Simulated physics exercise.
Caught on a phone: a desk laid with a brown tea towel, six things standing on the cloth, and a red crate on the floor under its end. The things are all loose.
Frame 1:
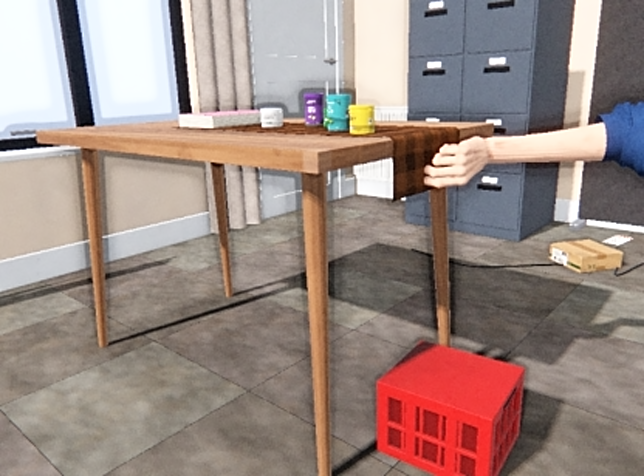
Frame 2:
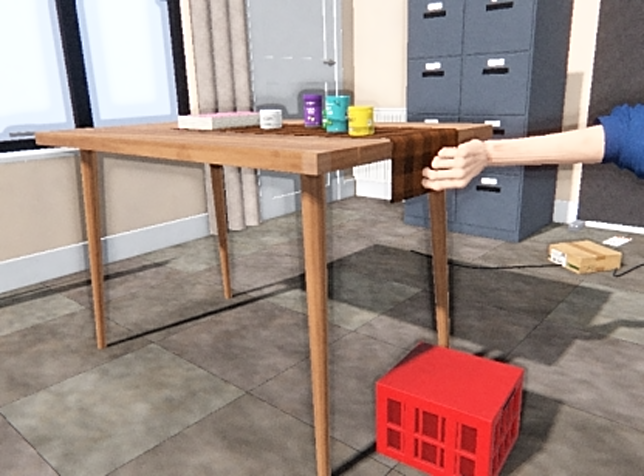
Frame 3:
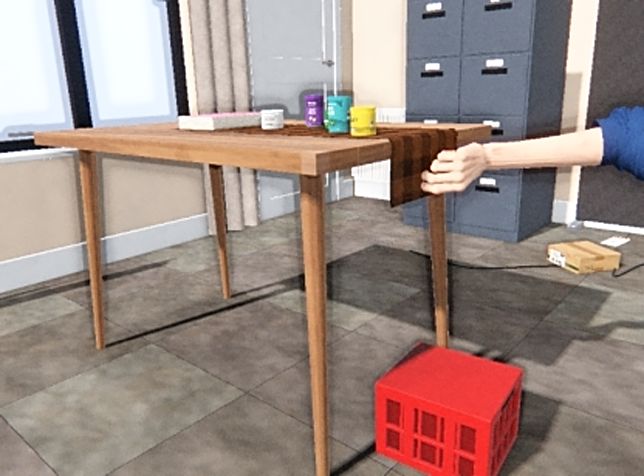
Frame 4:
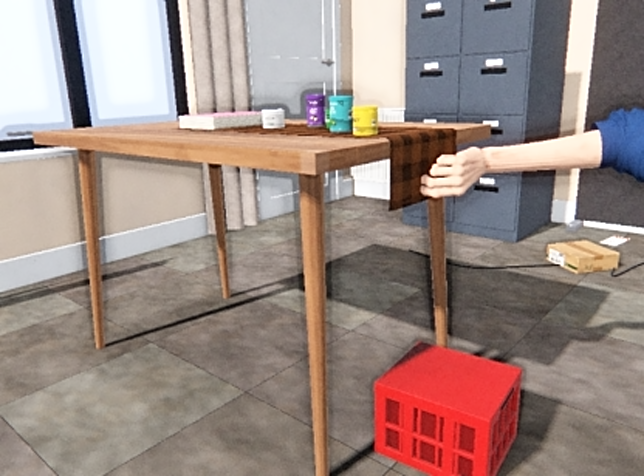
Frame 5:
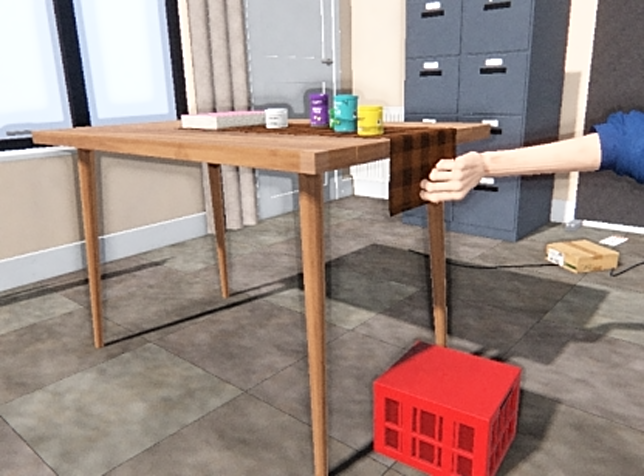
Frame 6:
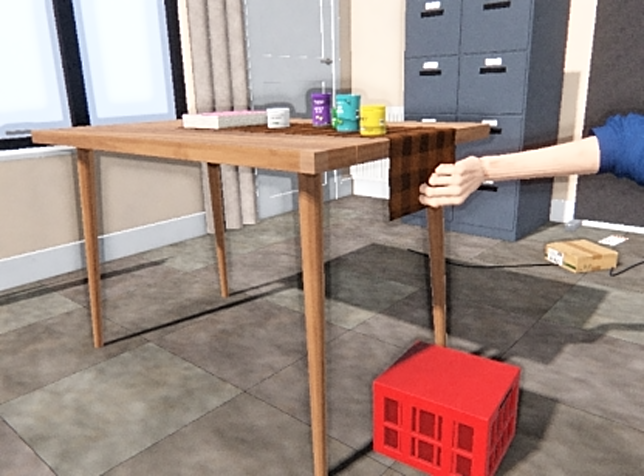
A hand reaching in from the right grips the hanging end of a brown checked cloth on a wooden table, seen from a low, still view in a room with grey filing cabinets. Purple, turquoise, yellow and white containers and a pale flat item stand on it, with a red crate on the floor below. The hand draws the cloth slightly downward, and the containers shift a little rightward.
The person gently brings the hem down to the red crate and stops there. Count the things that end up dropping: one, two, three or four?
Off the edge: Four.
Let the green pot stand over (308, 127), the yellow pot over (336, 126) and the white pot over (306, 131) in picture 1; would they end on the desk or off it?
Green pot dropped, yellow pot dropped, white pot dropped.
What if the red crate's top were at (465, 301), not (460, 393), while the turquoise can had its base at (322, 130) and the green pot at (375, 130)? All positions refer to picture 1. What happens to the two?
The turquoise can ends up still on top and the green pot ends up off the top.
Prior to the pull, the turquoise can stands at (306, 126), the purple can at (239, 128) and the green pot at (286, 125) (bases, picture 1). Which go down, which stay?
Looks like the turquoise can ends up down, the purple can hangs in there, and the green pot hangs in there.
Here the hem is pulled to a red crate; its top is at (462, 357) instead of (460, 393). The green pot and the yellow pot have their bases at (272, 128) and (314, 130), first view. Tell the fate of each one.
Green pot stays, yellow pot is gone.
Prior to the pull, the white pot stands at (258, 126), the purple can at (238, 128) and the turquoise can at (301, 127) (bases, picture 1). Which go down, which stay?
White pot: Stays. Purple can: Stays. Turquoise can: Goes.
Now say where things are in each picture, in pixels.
The first picture shows hem (392, 202); yellow pot (362, 106); turquoise can (339, 95); green pot (333, 108); purple can (314, 94); white pot (272, 109); top of the crate (460, 393).
The second picture shows hem (389, 203); yellow pot (361, 107).
The third picture shows hem (390, 208); turquoise can (340, 97).
The fourth picture shows hem (389, 211); green pot (335, 110); top of the crate (458, 394).
The fifth picture shows hem (390, 217); purple can (319, 94).
The sixth picture shows hem (389, 222); yellow pot (373, 106); turquoise can (349, 95); green pot (342, 109); purple can (321, 94); white pot (278, 109).
A little later, hem near (424, 275); yellow pot gone.
Next, hem near (424, 332); yellow pot, turquoise can and green pot gone.
Later still, hem on the crate; yellow pot, turquoise can, green pot and purple can gone.
When it is over, hem on the crate; yellow pot, turquoise can, green pot and purple can gone. It carries off four.
